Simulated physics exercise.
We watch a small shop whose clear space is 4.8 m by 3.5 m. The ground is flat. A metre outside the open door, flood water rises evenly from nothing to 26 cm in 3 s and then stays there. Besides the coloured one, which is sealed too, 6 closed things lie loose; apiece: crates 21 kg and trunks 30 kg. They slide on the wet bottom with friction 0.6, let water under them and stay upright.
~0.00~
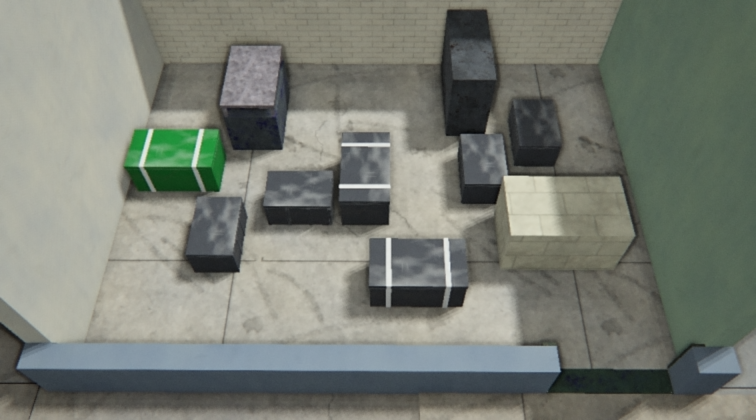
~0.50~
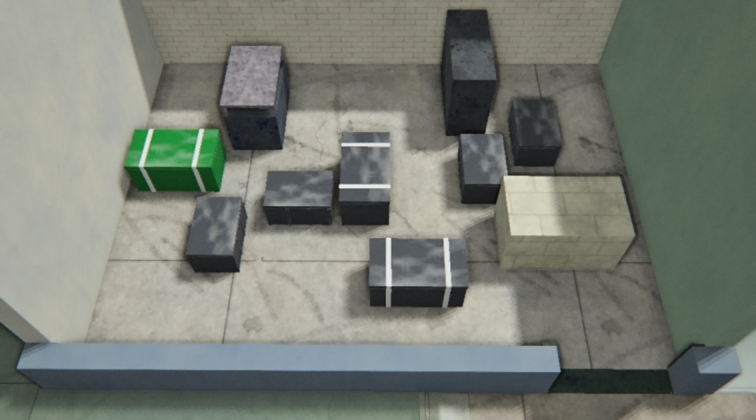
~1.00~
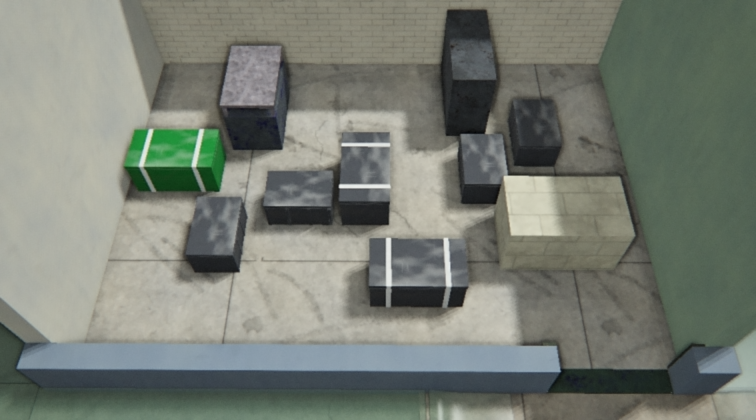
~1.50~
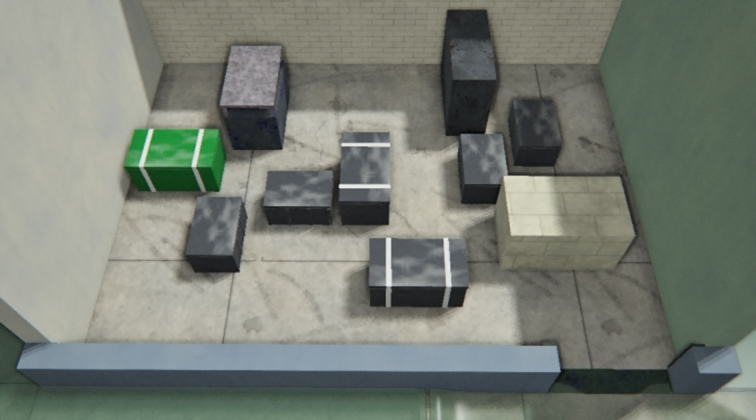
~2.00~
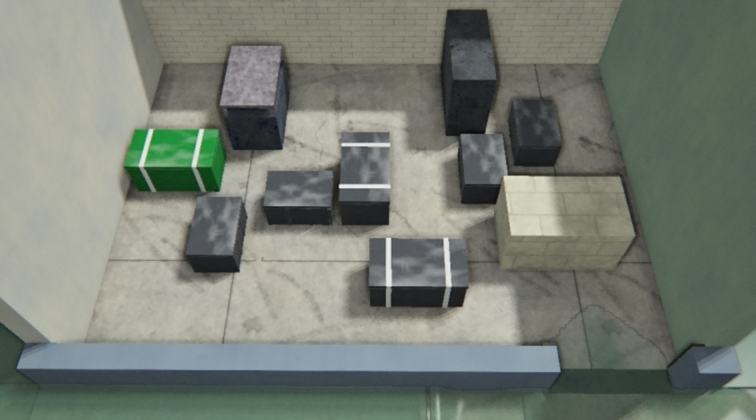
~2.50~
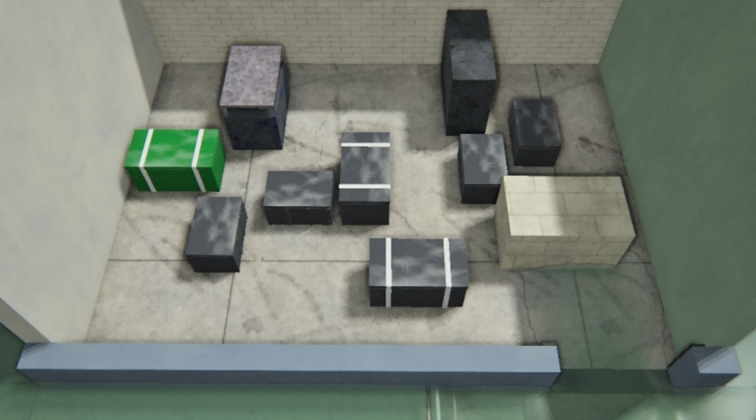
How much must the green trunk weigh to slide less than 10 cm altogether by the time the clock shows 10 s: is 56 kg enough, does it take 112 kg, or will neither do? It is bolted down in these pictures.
Verdict: The lower weight is enough.
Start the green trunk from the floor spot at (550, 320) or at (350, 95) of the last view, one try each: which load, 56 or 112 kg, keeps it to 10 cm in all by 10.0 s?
In that order: Only the larger holds; the smaller is enough.
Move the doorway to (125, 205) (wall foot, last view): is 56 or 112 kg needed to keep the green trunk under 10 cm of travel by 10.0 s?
Then the lower weight is enough.
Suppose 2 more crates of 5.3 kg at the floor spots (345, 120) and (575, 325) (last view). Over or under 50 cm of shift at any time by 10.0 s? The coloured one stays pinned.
In that order: Under, more.
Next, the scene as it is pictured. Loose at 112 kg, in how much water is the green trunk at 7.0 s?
About 0 cm.
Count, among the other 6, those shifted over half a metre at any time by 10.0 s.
I count 2.
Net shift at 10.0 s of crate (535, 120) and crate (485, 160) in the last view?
In that order: 40 cm, 40 cm.
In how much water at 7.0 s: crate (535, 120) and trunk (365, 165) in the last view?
Roughly 7 and 4 cm.
After 3.5 s the green trunk would be 0 cm from its start with 56 kg and 0 cm from its start with 112 kg; 0 cm of water round it then.
After 4.5 s the green trunk would be 0 cm from its start with 56 kg and 0 cm from its start with 112 kg; 0 cm of water round it then.
After 7.0 s the green trunk would be 0 cm from its start with 56 kg and 0 cm from its start with 112 kg; 0 cm of water round it then.
After 10.0 s the green trunk would be 0 cm from its start with 56 kg and 0 cm from its start with 112 kg; 9 cm of water round it then.
